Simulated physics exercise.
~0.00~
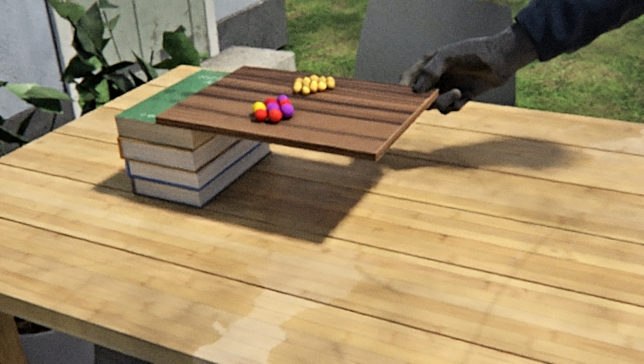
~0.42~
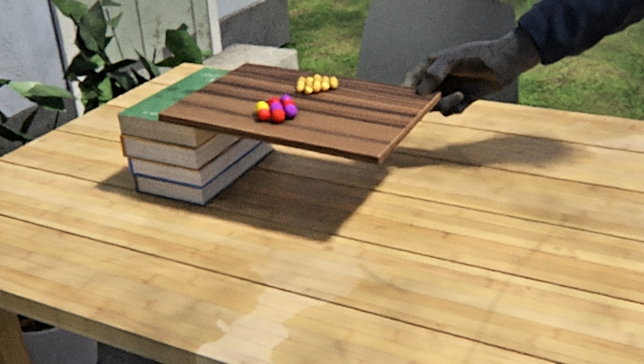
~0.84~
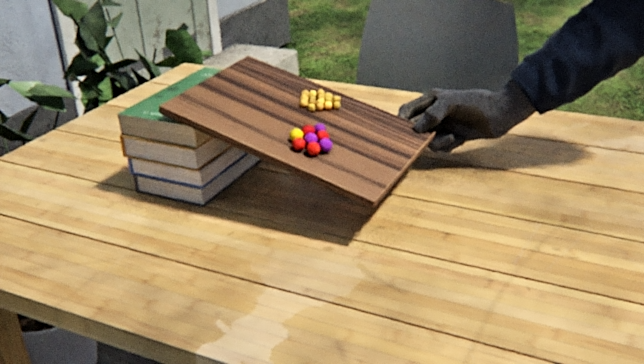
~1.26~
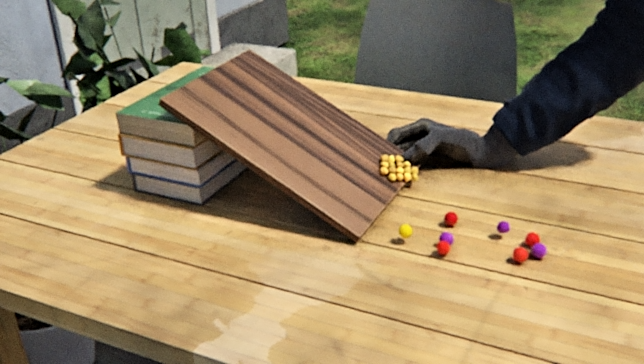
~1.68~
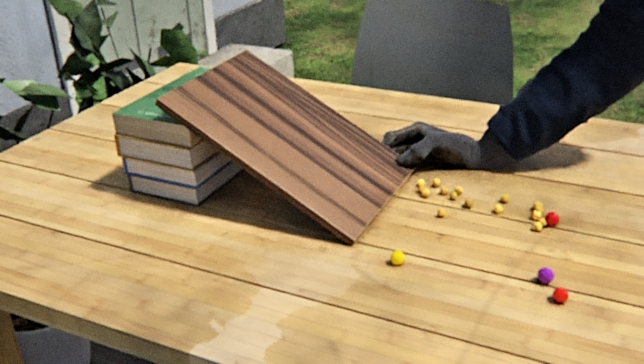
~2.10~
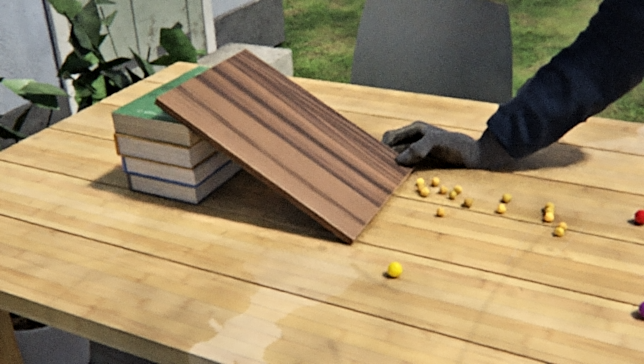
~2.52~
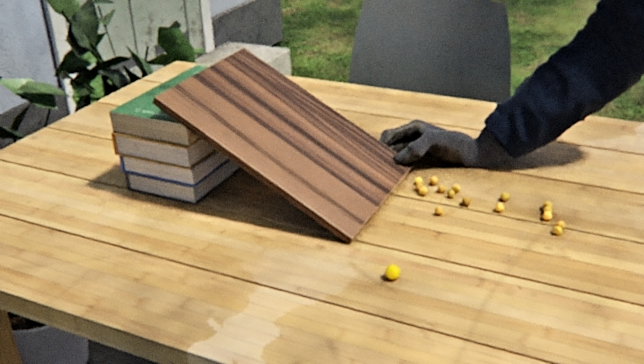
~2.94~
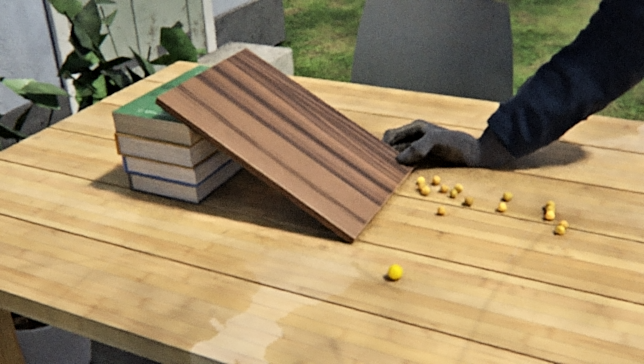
Gloved hand lowering a wooden board propped on books, colourful balls rolling away rightward while small yellow pieces settle near its foot.
